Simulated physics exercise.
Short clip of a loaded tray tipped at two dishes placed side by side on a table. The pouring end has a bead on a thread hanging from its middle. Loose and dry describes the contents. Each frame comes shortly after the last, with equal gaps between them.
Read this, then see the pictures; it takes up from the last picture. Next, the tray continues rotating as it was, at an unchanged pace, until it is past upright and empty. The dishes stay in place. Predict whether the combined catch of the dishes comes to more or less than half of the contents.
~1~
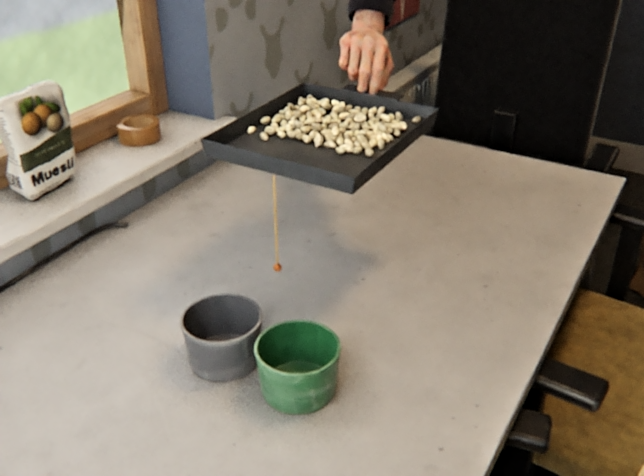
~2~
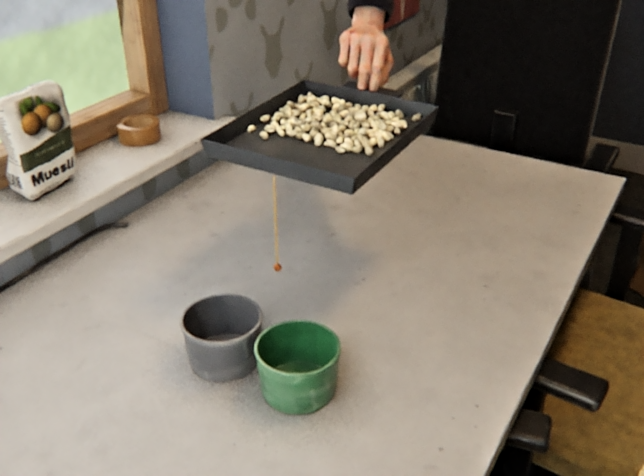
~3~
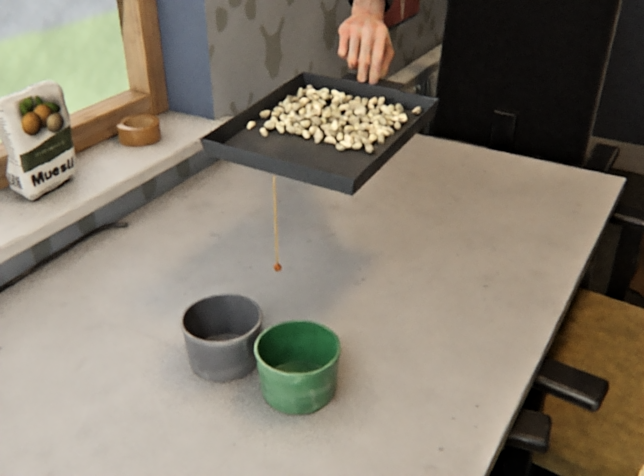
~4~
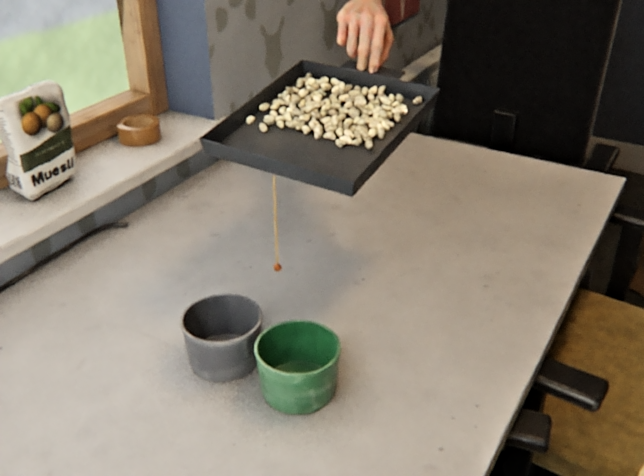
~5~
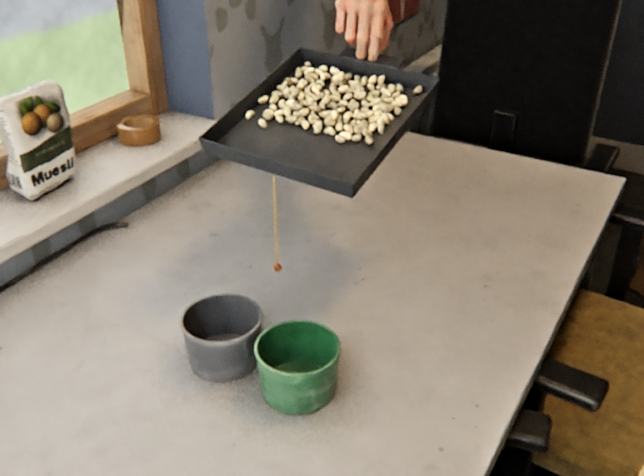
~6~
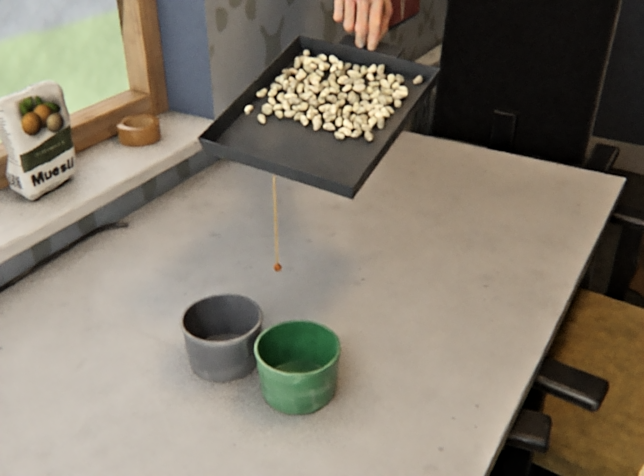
Minority caught.
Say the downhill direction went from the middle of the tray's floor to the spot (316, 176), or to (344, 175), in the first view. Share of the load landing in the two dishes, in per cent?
That comes to 20 per cent the first time and 0 per cent the second.
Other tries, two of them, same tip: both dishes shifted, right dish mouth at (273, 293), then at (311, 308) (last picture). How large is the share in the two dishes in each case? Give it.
I'd say about 20 percent, followed by about 60 percent.
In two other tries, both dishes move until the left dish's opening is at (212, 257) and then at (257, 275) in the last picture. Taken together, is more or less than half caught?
For the two places in order: A minority share, a minority share.
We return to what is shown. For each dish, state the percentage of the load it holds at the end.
Around 20 in a hundred in the left dish and around 10 in a hundred in the right dish.
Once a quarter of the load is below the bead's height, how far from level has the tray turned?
That would be about 115 degrees from level.
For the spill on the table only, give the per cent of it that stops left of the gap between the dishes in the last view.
About 10 percent.
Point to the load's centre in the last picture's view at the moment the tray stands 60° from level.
(301, 140).
Shortly afterwards, tray tipped steeply; all but a few on the tray; only a few in the air.
Next, tray tipped right over; all but a few on the tray; only a few in the right dish; only a few in the left dish; a little outside both; only a few in the air.
Some moments later, tray tipped past a quarter turn; a little in the right dish; near a quarter in the left dish; near two thirds outside both.
In the end, tray tipped past a quarter turn; a little in the right dish; near a quarter in the left dish; near two thirds outside both.
